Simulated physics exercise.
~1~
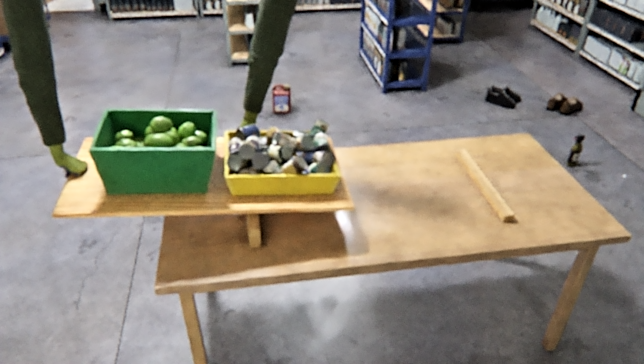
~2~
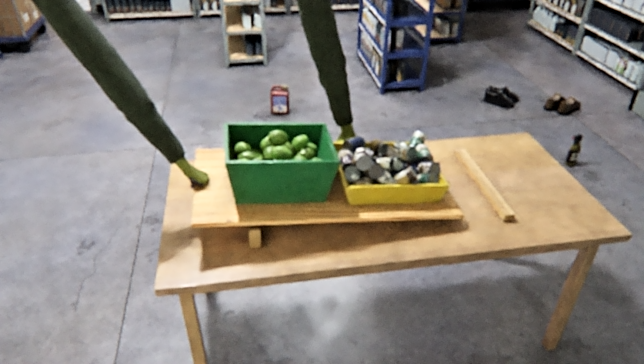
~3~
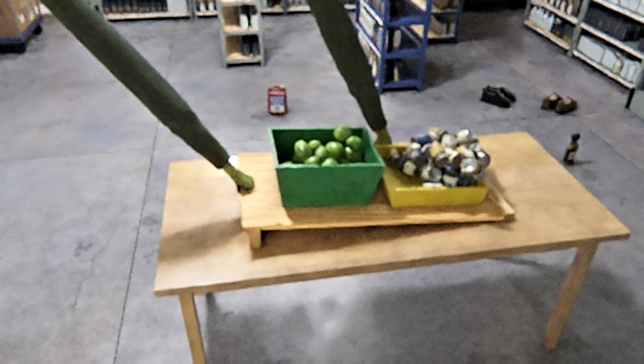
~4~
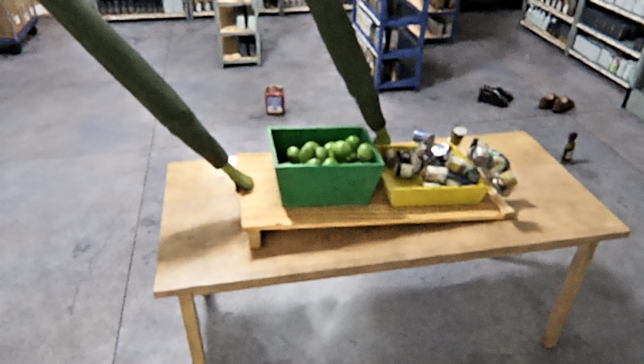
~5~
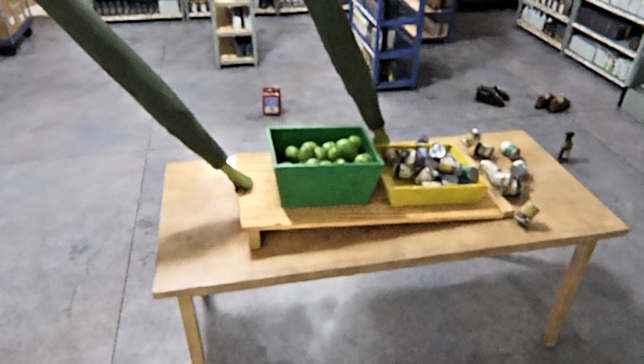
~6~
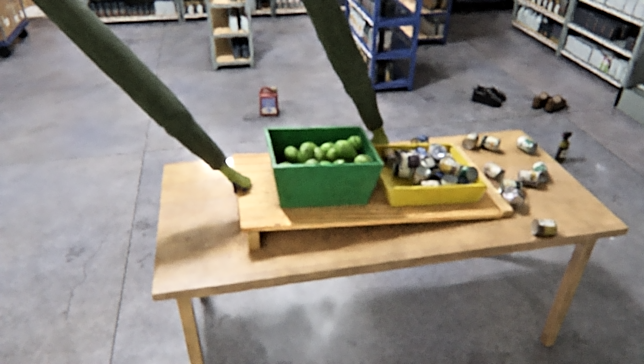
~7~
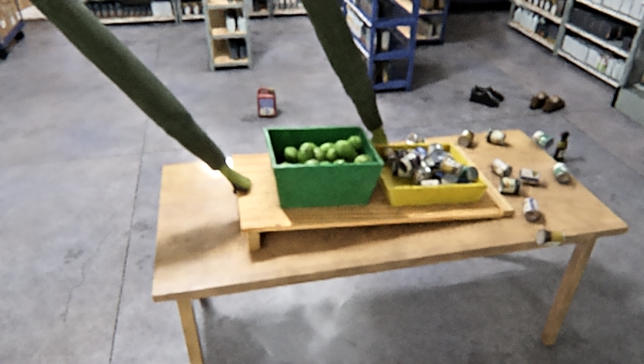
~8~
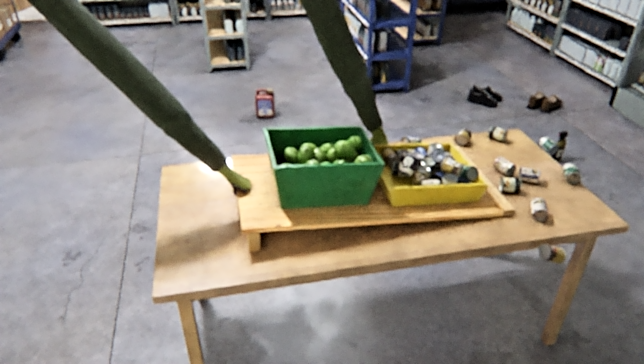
Board carrying green tote of limes and yellow tote of small tins sliding right, stopping abruptly, tins spilling across the table.
